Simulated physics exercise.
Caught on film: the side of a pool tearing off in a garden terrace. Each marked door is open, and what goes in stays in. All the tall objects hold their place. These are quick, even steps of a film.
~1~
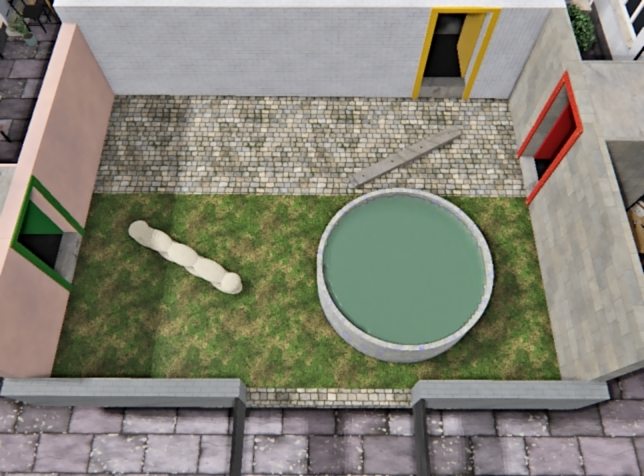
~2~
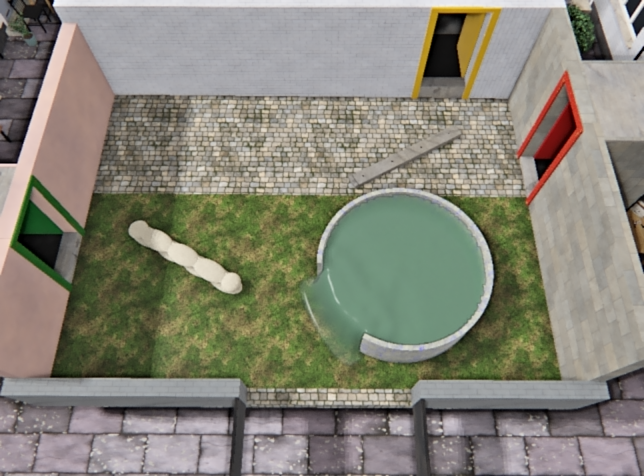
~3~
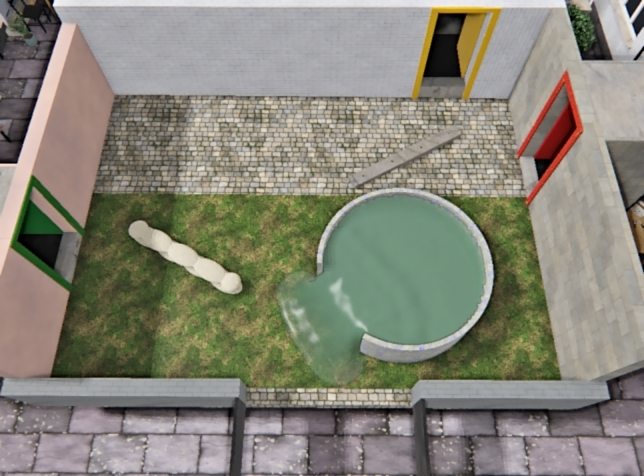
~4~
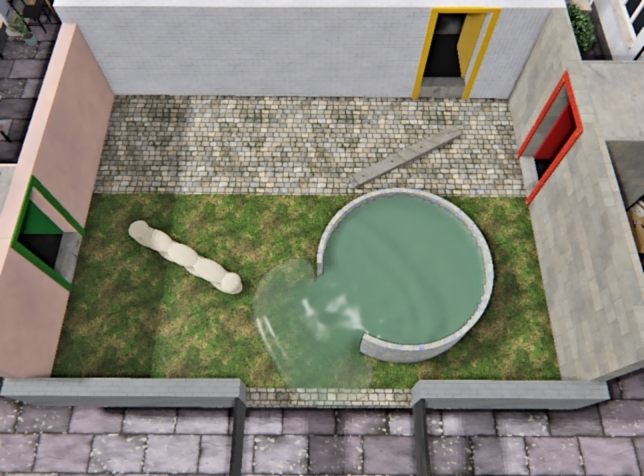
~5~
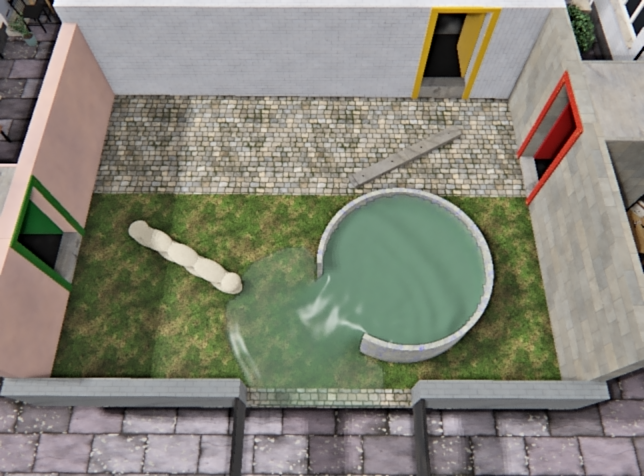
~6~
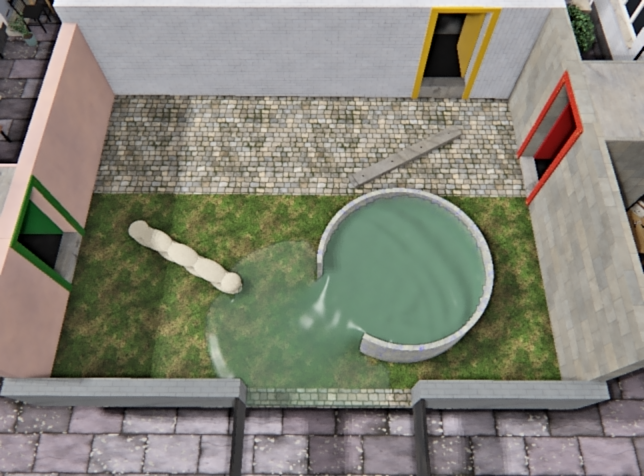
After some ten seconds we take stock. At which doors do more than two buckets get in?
One by one: The yellow door admits no more than that; the green door admits no more than that; the red door admits no more than that.
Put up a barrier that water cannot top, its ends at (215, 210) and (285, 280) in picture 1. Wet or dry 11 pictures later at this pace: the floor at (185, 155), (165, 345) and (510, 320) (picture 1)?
In that order: No water, wet, dry.
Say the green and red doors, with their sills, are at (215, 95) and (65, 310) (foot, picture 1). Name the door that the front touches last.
I say the yellow-painted one.
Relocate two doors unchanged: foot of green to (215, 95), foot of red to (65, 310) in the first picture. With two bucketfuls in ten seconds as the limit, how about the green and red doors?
Then: Green keeps below it, red takes more.
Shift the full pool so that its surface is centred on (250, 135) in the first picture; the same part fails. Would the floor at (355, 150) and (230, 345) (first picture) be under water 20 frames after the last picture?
One after the other: No water, wet.
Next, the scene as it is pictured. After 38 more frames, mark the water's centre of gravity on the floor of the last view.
Around (256, 278).
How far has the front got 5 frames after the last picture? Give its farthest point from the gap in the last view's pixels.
I would point to (108, 386).
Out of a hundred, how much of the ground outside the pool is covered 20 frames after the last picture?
Some 35 per cent.
A moment on, water covers 20 % of the floor; the yellow door not reached, the green door not reached, the red door not reached.
Next, water covers 25 % of the floor; the yellow door not reached, the green door not reached, the red door not reached.
Then, water covers 35 % of the floor; the yellow door not reached, the green door wet at the sill, nothing in, the red door not reached.
Later, water covers 55 % of the floor; the yellow door not reached, the green door wet at the sill, nothing in, the red door not reached.
In the end, water covers 75 % of the floor; the yellow door wet at the sill, nothing in, the green door wet at the sill, nothing in, the red door not reached.
